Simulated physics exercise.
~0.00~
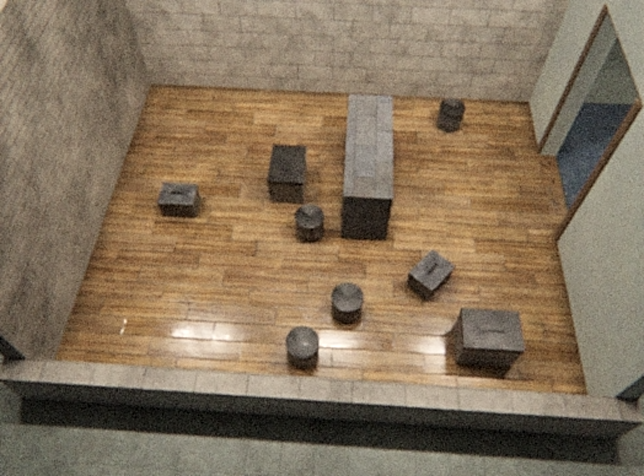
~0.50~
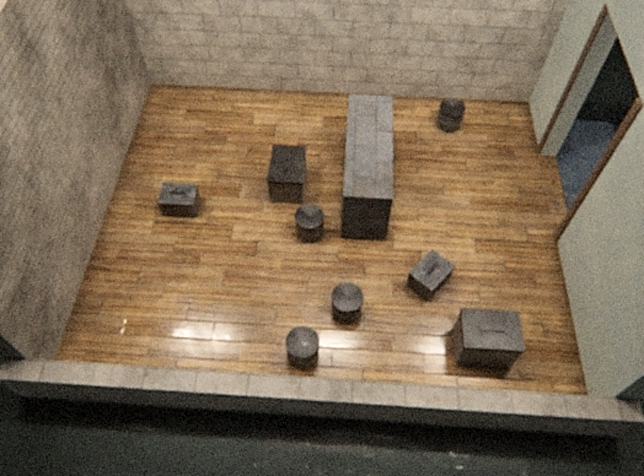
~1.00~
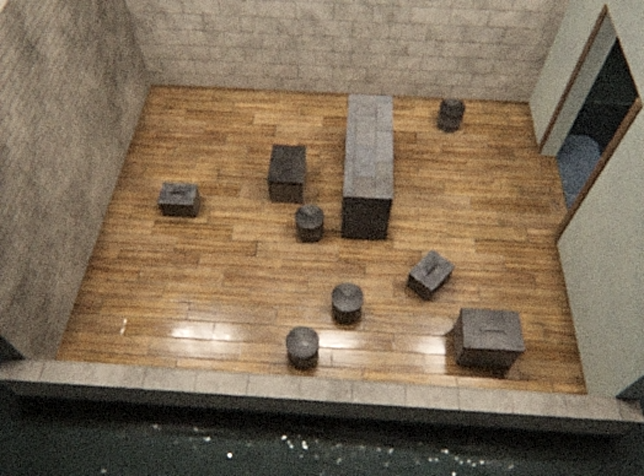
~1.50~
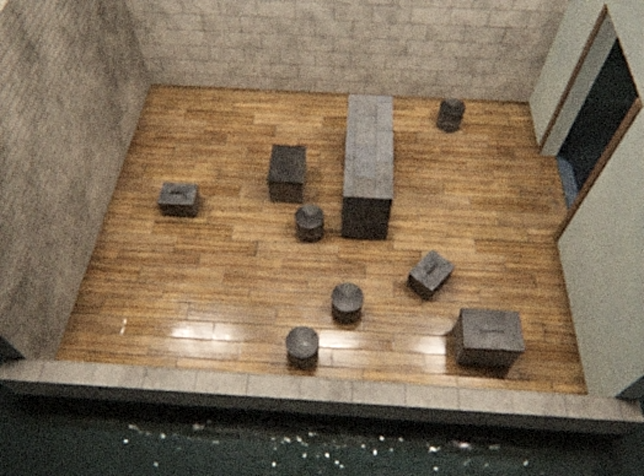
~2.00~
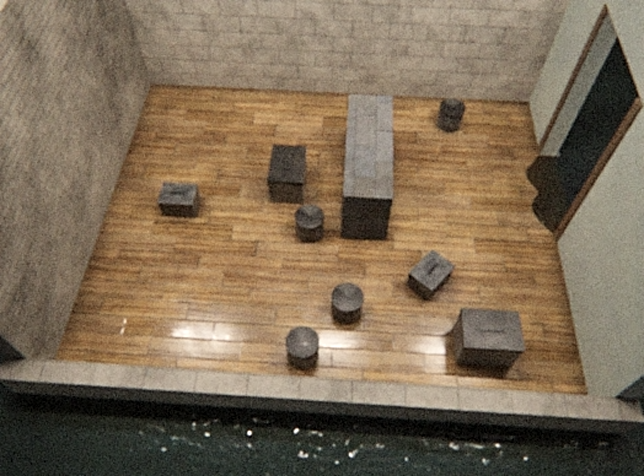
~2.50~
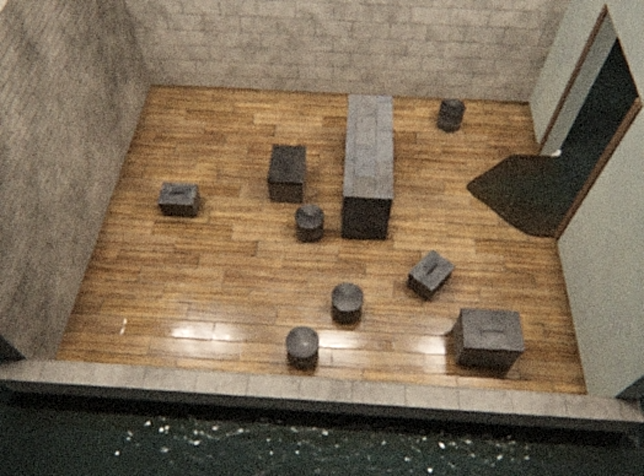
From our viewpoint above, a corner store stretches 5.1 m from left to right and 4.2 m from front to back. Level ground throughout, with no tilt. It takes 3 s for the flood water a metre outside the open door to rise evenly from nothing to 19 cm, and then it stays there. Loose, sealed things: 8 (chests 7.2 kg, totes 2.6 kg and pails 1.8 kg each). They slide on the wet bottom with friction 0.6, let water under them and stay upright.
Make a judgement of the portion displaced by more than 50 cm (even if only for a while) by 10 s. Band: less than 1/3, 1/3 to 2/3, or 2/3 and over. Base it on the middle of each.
The result will fall in the middle range, a third to two thirds.
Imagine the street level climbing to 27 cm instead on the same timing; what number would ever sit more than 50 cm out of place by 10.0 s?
Result: 6.
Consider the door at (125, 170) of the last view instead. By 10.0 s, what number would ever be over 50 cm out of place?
Then 7.
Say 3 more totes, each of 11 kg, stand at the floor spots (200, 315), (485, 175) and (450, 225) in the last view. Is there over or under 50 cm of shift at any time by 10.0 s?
So, in the order asked, it's not far enough, too far and too far.
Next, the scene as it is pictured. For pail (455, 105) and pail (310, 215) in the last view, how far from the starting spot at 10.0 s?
Net displacement, in order: 50 cm; 0 cm.
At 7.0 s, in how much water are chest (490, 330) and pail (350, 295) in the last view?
2 and 5 cm.
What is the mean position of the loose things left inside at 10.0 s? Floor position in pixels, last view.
Near (315, 251).
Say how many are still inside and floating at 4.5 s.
Then: 0.
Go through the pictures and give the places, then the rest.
In the first picture, a chest at (287, 163) rests on the ground; a tote at (432, 269) rests on the ground; 0.0 m2 under water; 0 of 8 have shifted.
In the second picture, a chest at (287, 163), on the bottom; a tote at (432, 269) rests on the ground; 0.0 m2 under water; 0 of 8 have shifted.
In the third picture, a chest at (287, 163), on the bottom; a tote at (432, 269) rests on the ground; 0.0 m2 under water; 0 of 8 have shifted.
In the fourth picture, a chest at (287, 163) rests on the ground; a tote at (432, 269), on the bottom; water covers 0.0 m2; 0 of 8 have shifted.
In the fifth picture, a chest at (287, 163), on the bottom; a tote at (432, 269) rests on the ground; 0.1 m2 under water; 0 of 8 have shifted.
In the sixth picture, a chest at (287, 163), on the bottom; a tote at (432, 269), on the bottom; water covers 0.7 m2; 0 of 8 have shifted.
After 3.5 s 0 of 8 are over 50 cm from their spots; 0 afloat.
After 4.5 s 0 of 8 are over 50 cm from their spots; 0 afloat.
After 7.0 s 3 of 8 are over 50 cm from their spots; 4 afloat.
After 10.0 s 5 of 8 are over 50 cm from their spots, and 5 have been at some point; 6 afloat.
